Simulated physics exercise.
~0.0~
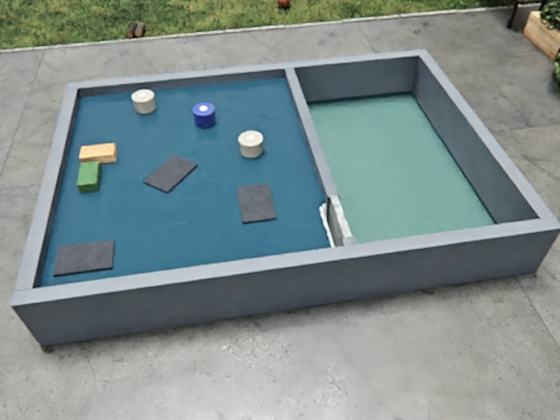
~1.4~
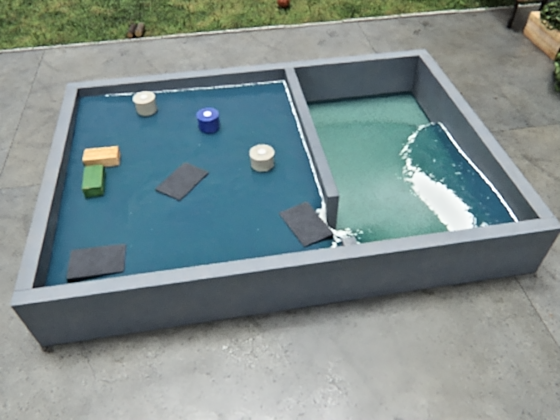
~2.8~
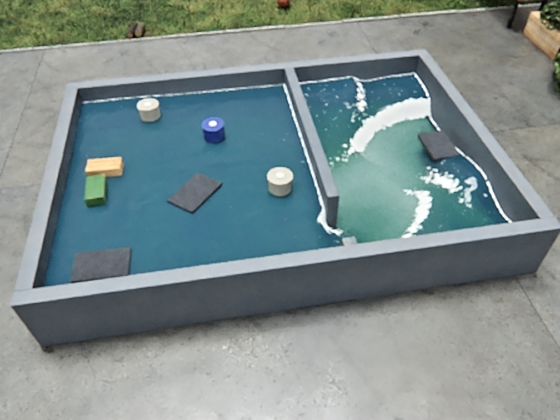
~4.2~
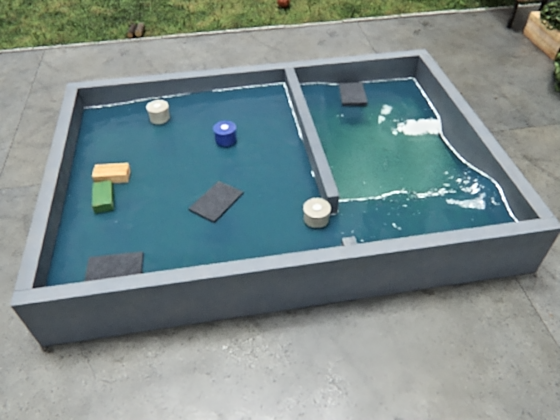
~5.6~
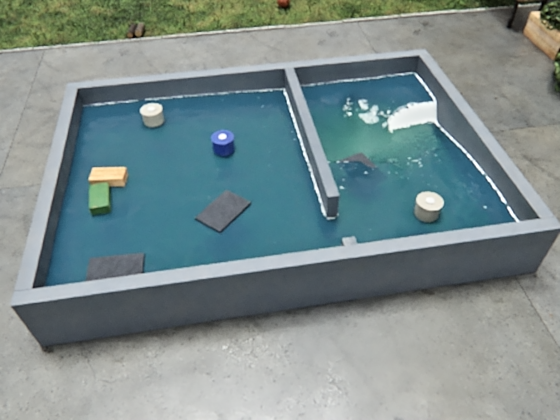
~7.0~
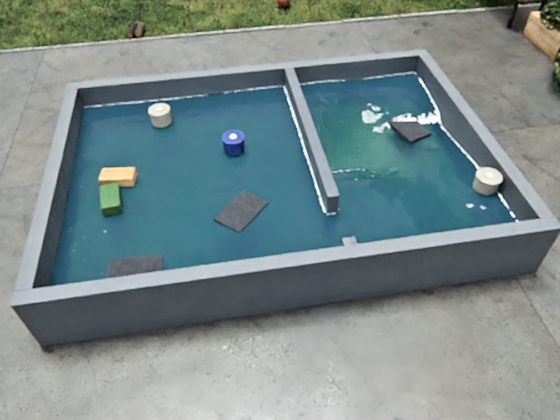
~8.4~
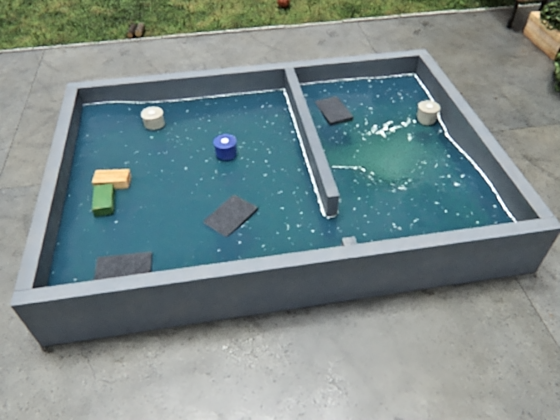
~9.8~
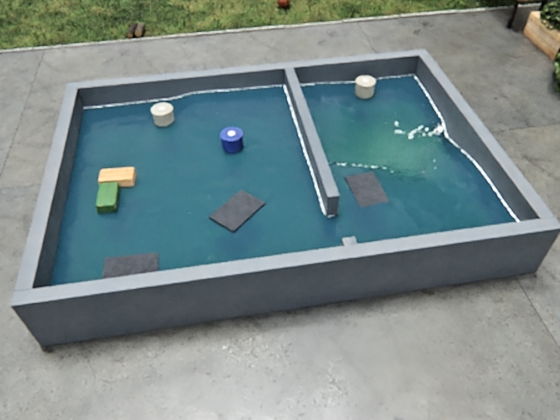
Water surges into the right side, carrying a white tub and a dark slab around.
